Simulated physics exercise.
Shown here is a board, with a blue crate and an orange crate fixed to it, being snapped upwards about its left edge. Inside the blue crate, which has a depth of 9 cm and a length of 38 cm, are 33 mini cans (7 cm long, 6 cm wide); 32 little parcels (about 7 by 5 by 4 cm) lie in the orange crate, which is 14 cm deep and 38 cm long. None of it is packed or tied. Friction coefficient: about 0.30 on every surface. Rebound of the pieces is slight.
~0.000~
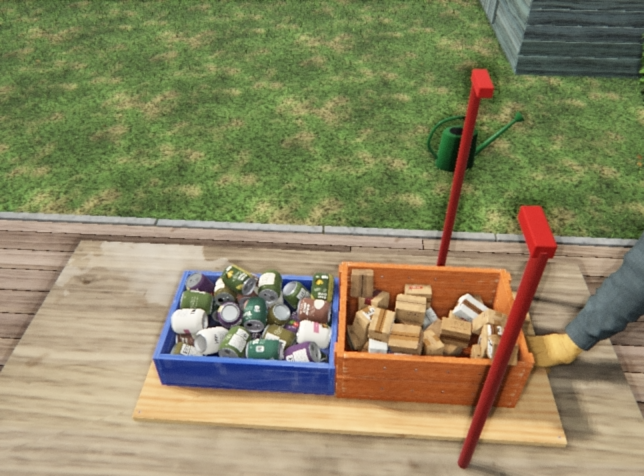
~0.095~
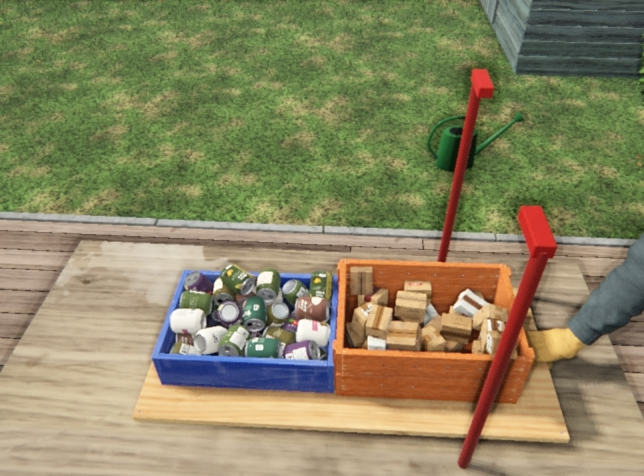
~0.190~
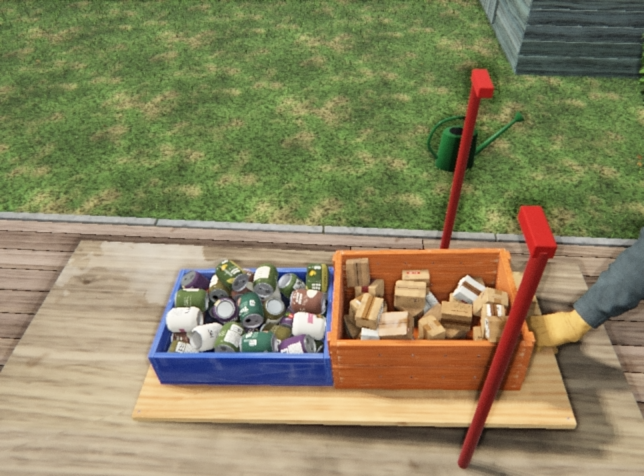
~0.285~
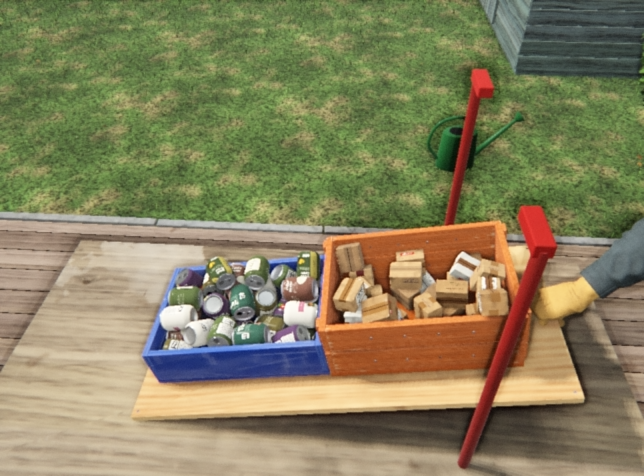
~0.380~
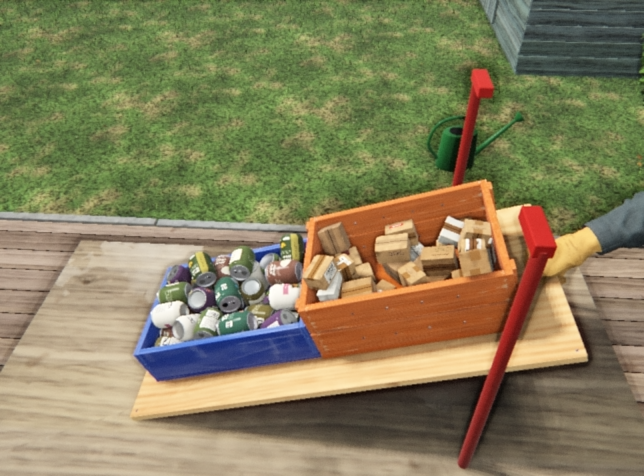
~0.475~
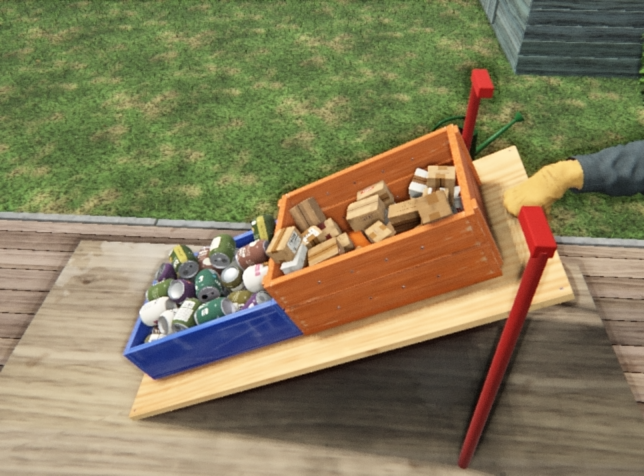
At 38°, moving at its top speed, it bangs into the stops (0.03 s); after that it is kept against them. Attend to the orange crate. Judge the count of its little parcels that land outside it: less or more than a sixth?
The parcels outside number over a sixth of the lot.
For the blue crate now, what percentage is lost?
About: Blue crate 15 per cent.
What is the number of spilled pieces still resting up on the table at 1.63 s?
Around 10 of them.
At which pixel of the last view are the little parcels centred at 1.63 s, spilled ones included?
I'd put it close to (187, 304).
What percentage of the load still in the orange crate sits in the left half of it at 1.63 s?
Share in that half: Close to 100 %.
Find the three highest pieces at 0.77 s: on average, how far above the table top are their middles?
62 cm.
After 0.53 s, it hits the stops.
After 0.63 s, tilt 38°; 0 of 33 out of the blue crate and 1 of 32 out of the orange crate.
After 0.77 s, tilt 38°; 1 of 33 out of the blue crate and 3 of 32 out of the orange crate.
After 1.03 s, tilt 38°; 5 of 33 out of the blue crate and 20 of 32 out of the orange crate.
When it is over (at 1.63 s), 5 of 33 out of the blue crate and 20 of 32 out of the orange crate. Asked share, 20 of 32, 62 per cent.
